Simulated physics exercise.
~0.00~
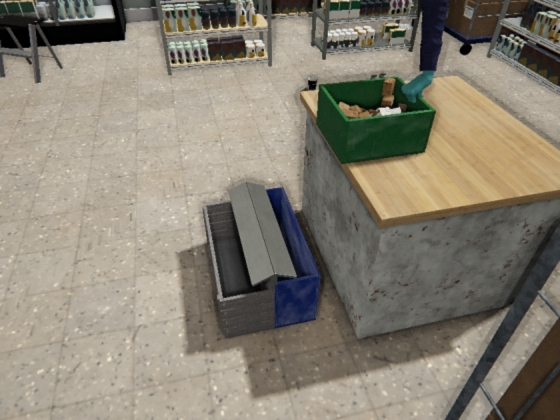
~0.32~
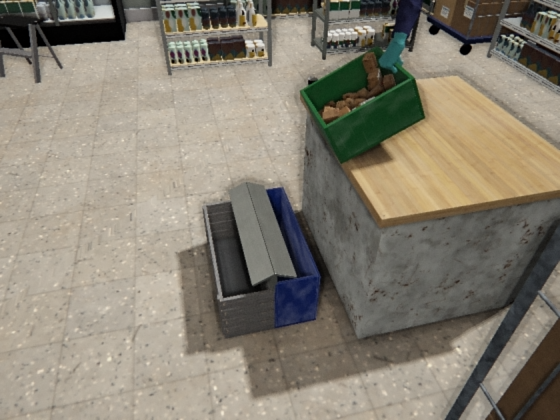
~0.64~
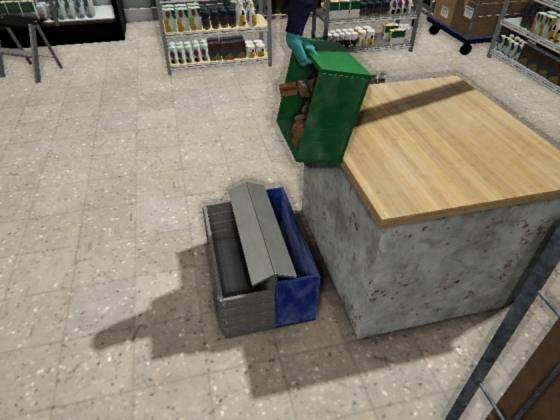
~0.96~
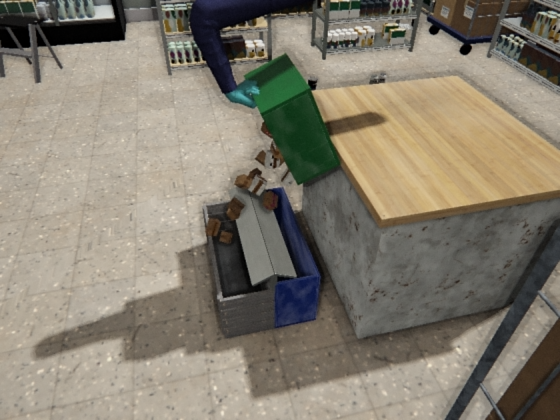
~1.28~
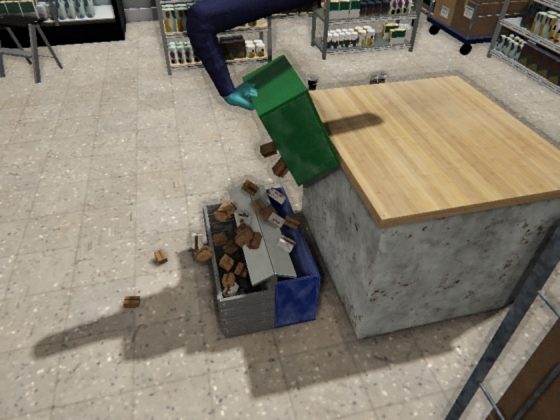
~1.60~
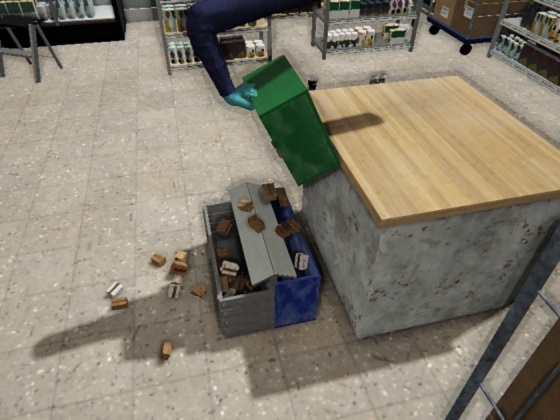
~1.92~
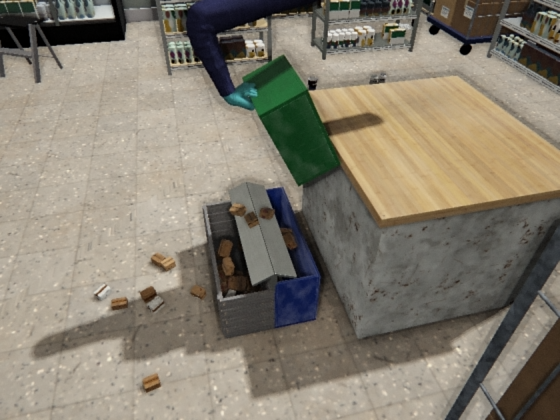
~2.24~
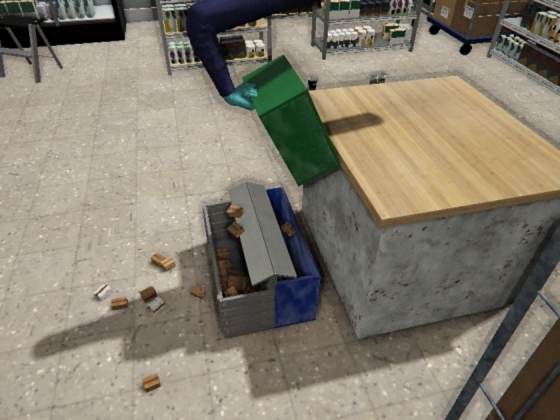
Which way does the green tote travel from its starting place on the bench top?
The green tote moves to the left, ending up tipped over the edge of the bench above the bins.
